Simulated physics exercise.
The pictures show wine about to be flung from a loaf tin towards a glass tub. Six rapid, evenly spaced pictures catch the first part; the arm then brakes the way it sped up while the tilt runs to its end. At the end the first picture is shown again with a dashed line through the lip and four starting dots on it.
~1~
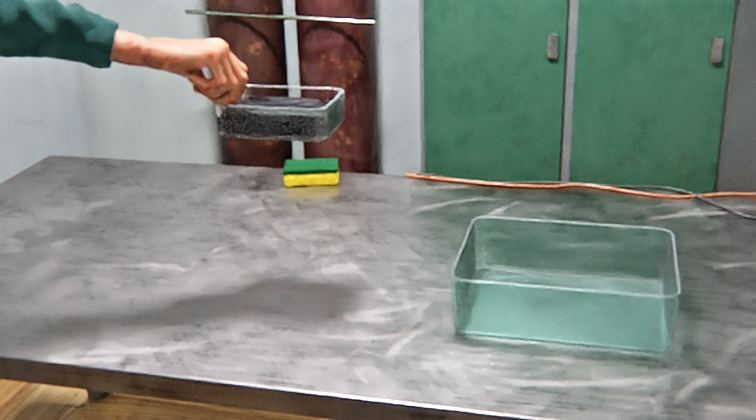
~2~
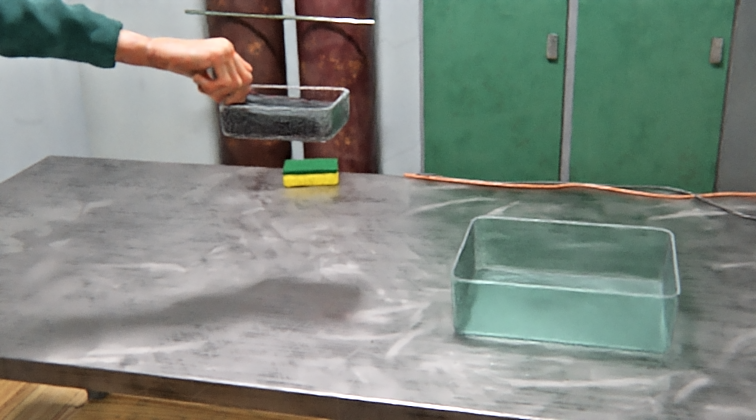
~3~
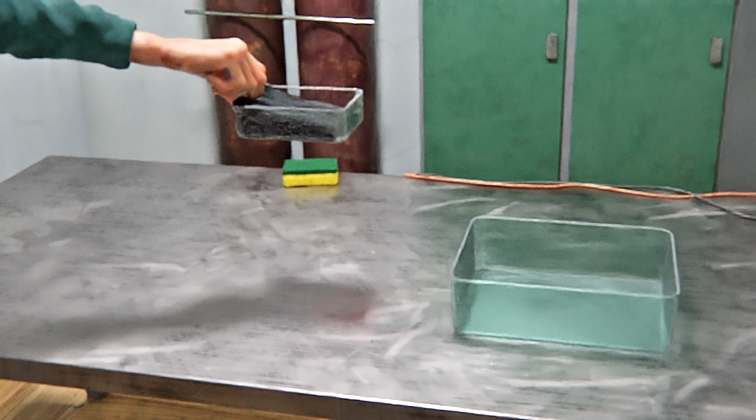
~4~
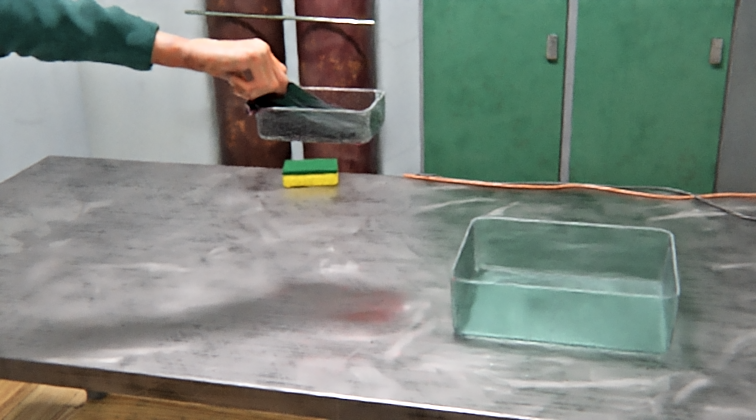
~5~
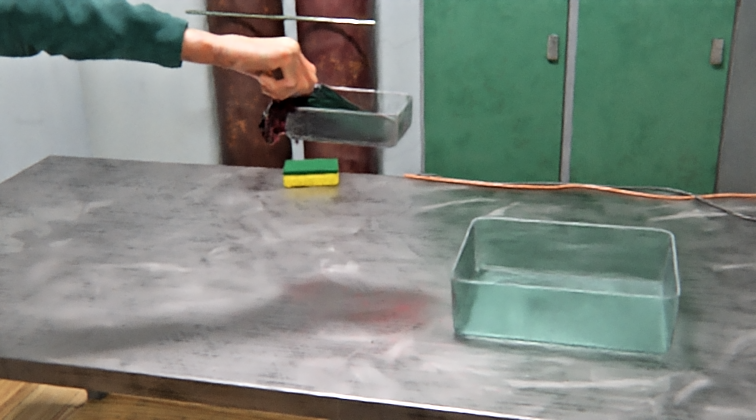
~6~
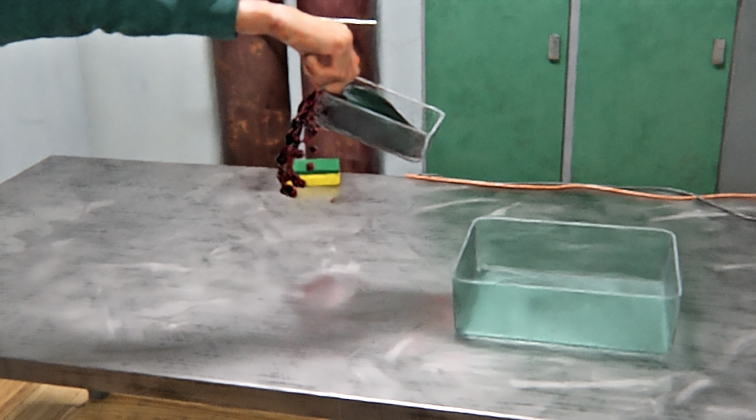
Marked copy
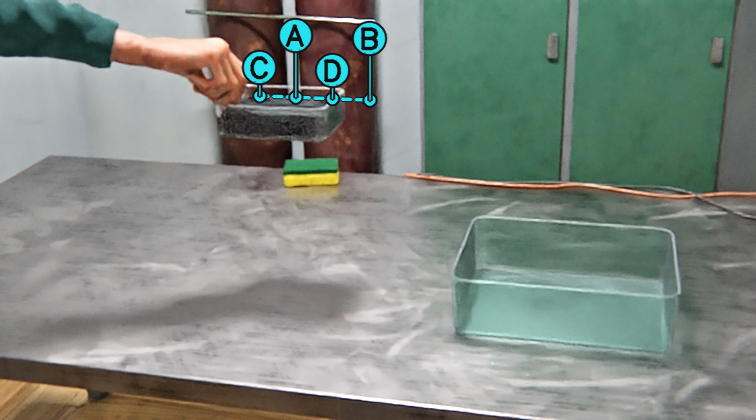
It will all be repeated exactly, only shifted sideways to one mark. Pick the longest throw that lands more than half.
A.
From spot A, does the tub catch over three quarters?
No, it does not.
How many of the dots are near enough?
Three of them.
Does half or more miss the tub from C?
Yes, it does.
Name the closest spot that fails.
That would be C.
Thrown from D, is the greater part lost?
No, that is safe.
In cyan, A at (295, 97); B at (369, 100); C at (259, 95); D at (332, 98).
Choosing A, about 63 % lands in the tub, 30 % falls short and 7 % goes beside or beyond.
Choosing B, about 75 % lands in the tub, 16 % falls short and 9 % goes beside or beyond.
Choosing C, about 31 % lands in the tub, 65 % falls short and 4 % goes beside or beyond.
Choosing D, about 74 % lands in the tub, 18 % falls short and 8 % goes beside or beyond.
